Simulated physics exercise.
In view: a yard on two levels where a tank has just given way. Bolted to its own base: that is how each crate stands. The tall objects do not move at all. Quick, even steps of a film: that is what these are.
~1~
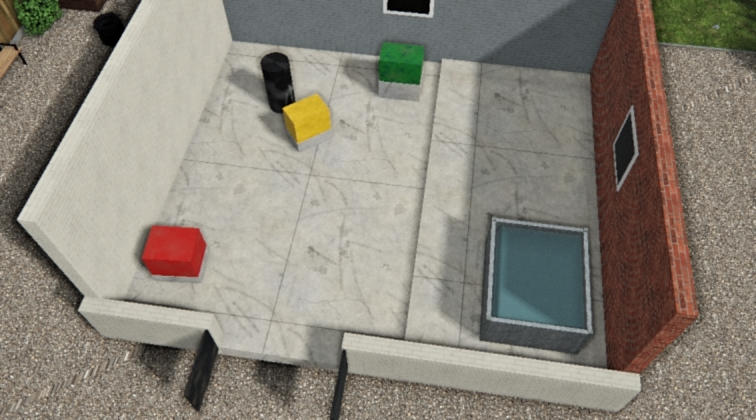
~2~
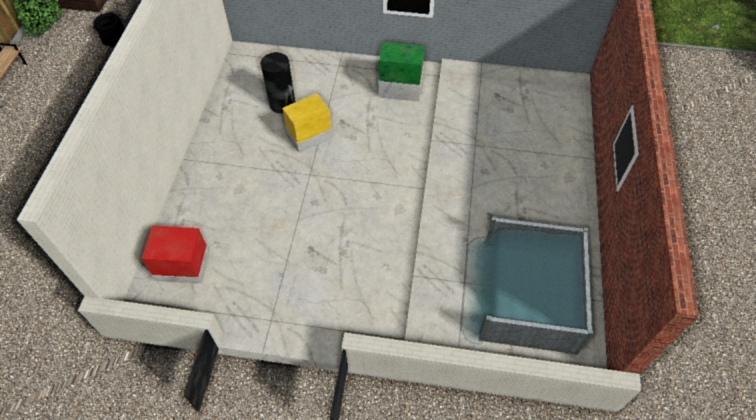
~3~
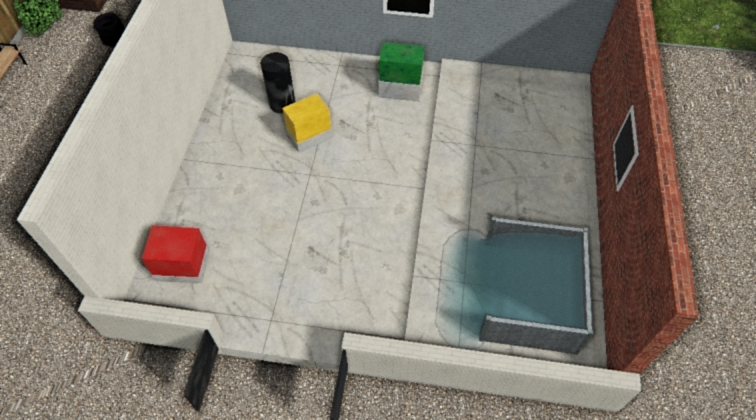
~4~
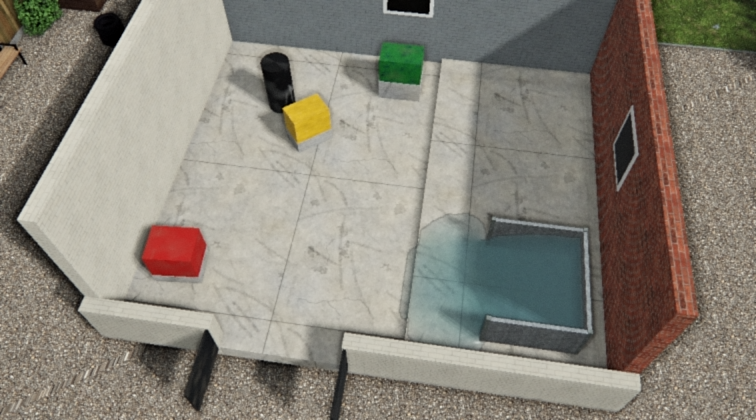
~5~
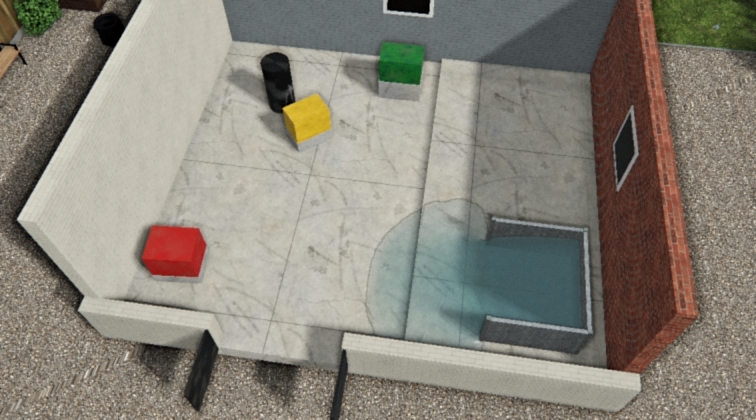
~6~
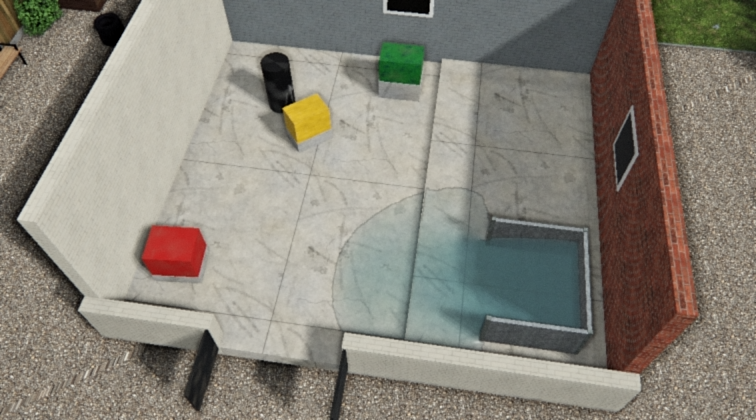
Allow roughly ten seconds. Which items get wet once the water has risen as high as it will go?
Outcome: Red crate: Too low. Yellow crate: High enough. Green crate: High enough.
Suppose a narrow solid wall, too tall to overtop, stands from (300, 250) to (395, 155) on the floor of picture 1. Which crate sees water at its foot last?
I'd say the yellow one comes last.
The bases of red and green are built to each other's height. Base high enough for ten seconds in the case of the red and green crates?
Briefly, the red crate is left untouched and the green crate is left untouched.
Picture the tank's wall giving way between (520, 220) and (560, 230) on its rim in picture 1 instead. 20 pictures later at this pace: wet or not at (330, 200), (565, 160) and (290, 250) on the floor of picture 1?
Spot one: Spared by the leak. Spot two: Reached by the flood. Spot three: Spared by the leak.
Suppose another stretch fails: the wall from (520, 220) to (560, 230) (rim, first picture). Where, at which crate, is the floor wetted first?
I'd go with the crate marked green.
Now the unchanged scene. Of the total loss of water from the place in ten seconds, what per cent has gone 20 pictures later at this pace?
Share gone by then: About 45 %.
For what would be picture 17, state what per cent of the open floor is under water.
Roughly 45 %.
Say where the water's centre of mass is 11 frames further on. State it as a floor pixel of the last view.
Roughly (360, 267).
A moment on, water covers 30 % of the floor; the red crate water round its plinth, the yellow crate not reached, the green crate not reached.
Next, water covers 45 % of the floor; the red crate water round its plinth, the yellow crate water round its plinth, the green crate not reached.
Then, water covers 50 % of the floor; the red crate water round its plinth, the yellow crate water round its plinth, the green crate water round its plinth.
Later, water covers 60 % of the floor; the red crate water round its plinth, the yellow crate water round its plinth, the green crate water round its plinth.
In the end, water covers 65 % of the floor; the red crate was topped, the yellow crate stayed above the water, the green crate stayed above the water.
